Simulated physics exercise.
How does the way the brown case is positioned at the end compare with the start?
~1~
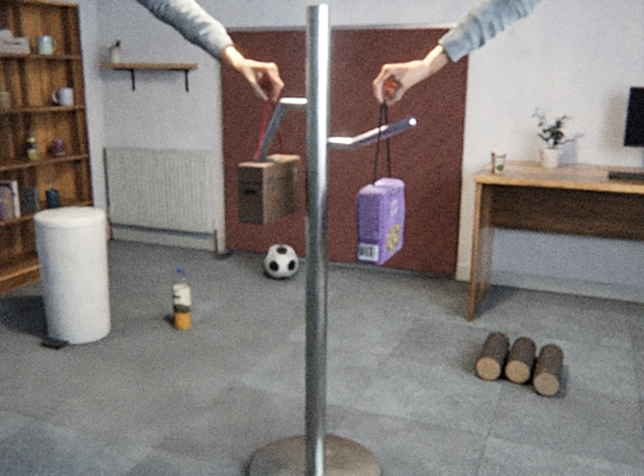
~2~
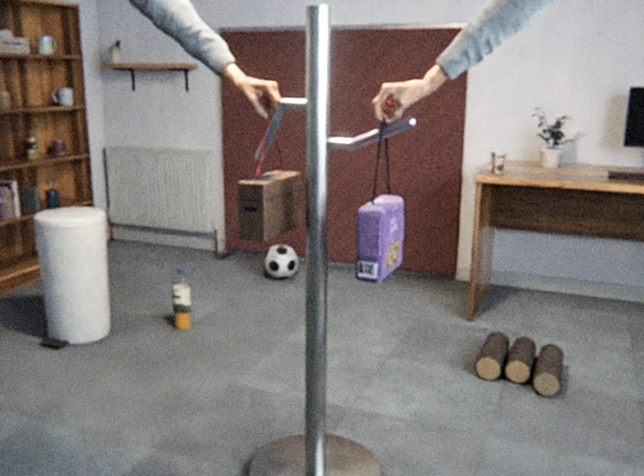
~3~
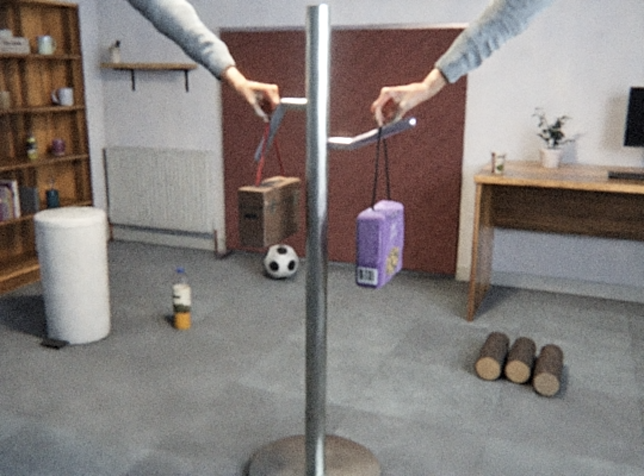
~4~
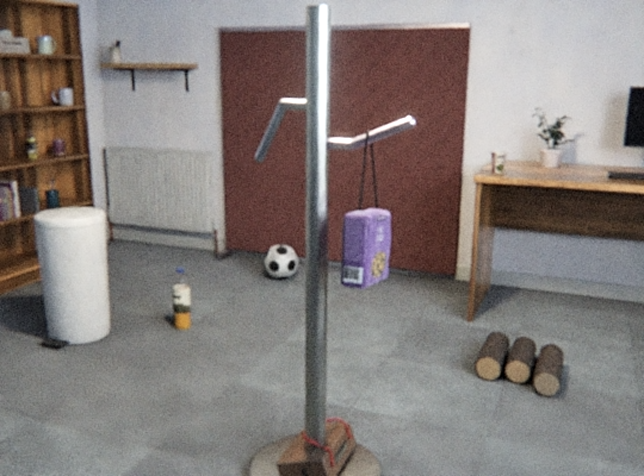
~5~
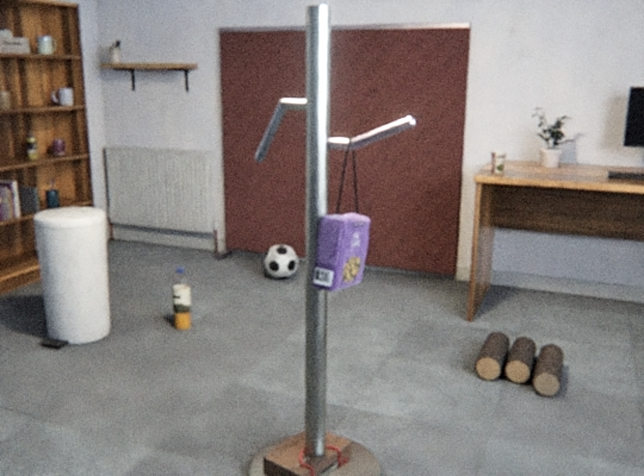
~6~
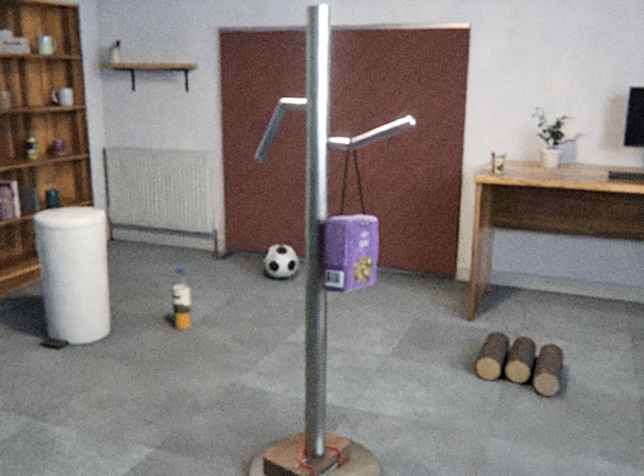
At the start the brown case is upright, held up by its loop. At the end it lies on its side at the foot of the post.
